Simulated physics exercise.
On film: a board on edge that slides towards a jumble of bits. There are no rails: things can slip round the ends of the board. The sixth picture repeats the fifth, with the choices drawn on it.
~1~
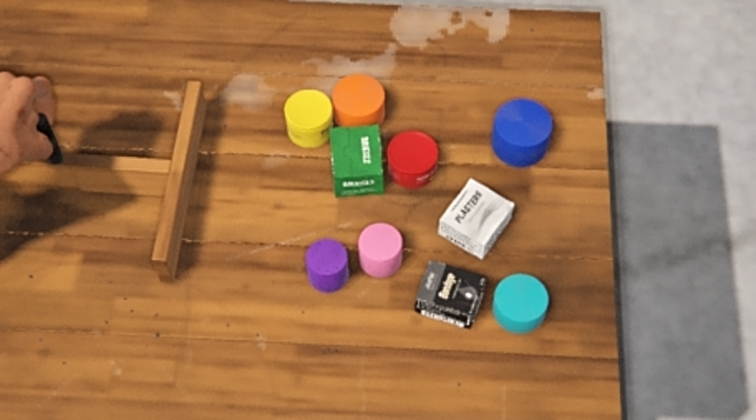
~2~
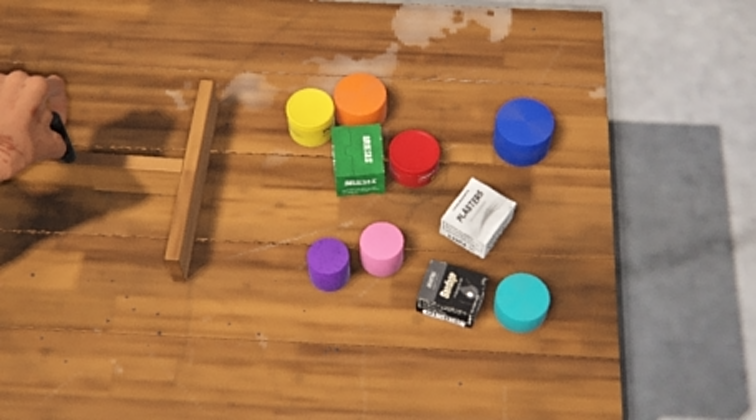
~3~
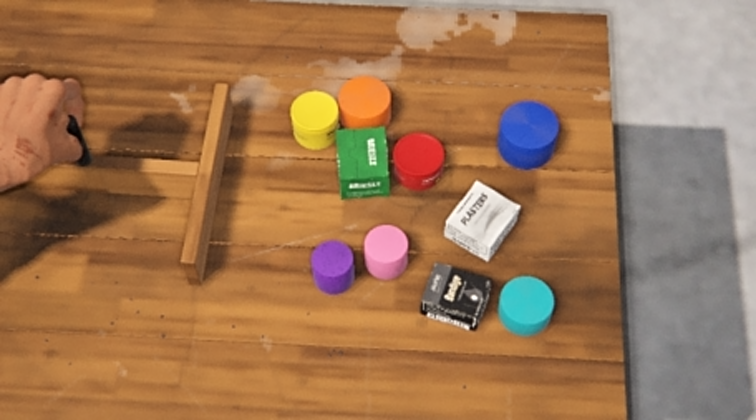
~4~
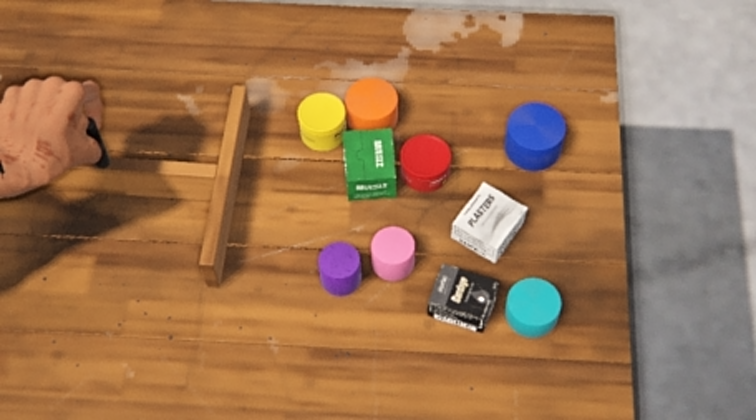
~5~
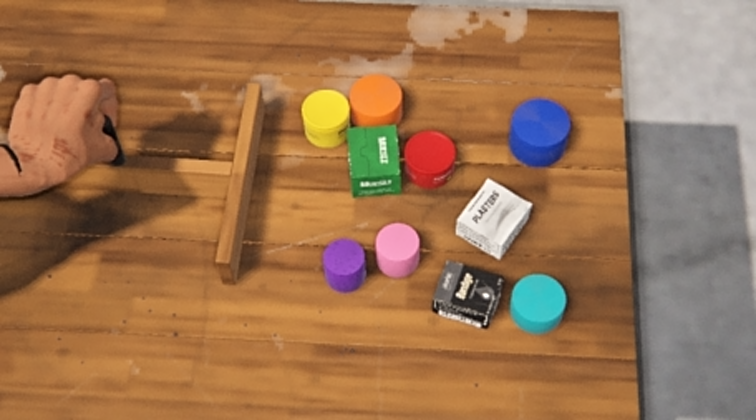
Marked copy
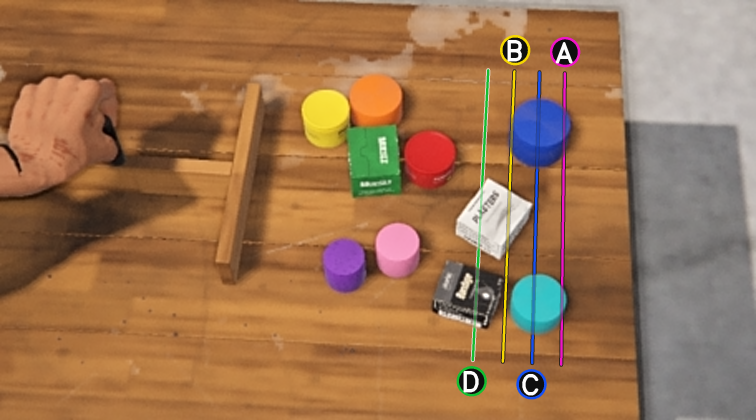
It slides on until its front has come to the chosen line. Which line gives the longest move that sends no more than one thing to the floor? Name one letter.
C.
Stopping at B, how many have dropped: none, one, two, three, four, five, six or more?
By then, none.
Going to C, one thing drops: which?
The turquoise tin.
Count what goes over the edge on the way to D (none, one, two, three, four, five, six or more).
By then, none.
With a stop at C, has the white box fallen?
No.
On the copy, A at (563, 208); B at (509, 206); C at (536, 207); D at (481, 205).
On C. First, board (345, 173); orange tin (419, 91); yellow tub (384, 119).
Then, board (453, 178); turquoise tin (580, 315); blue tin (552, 127).
Finally, board (534, 181); turquoise tin over the edge; blue tin (616, 129); one fallen.
By contrast, A drops three; B is within the limit but short; D is within the limit but short.
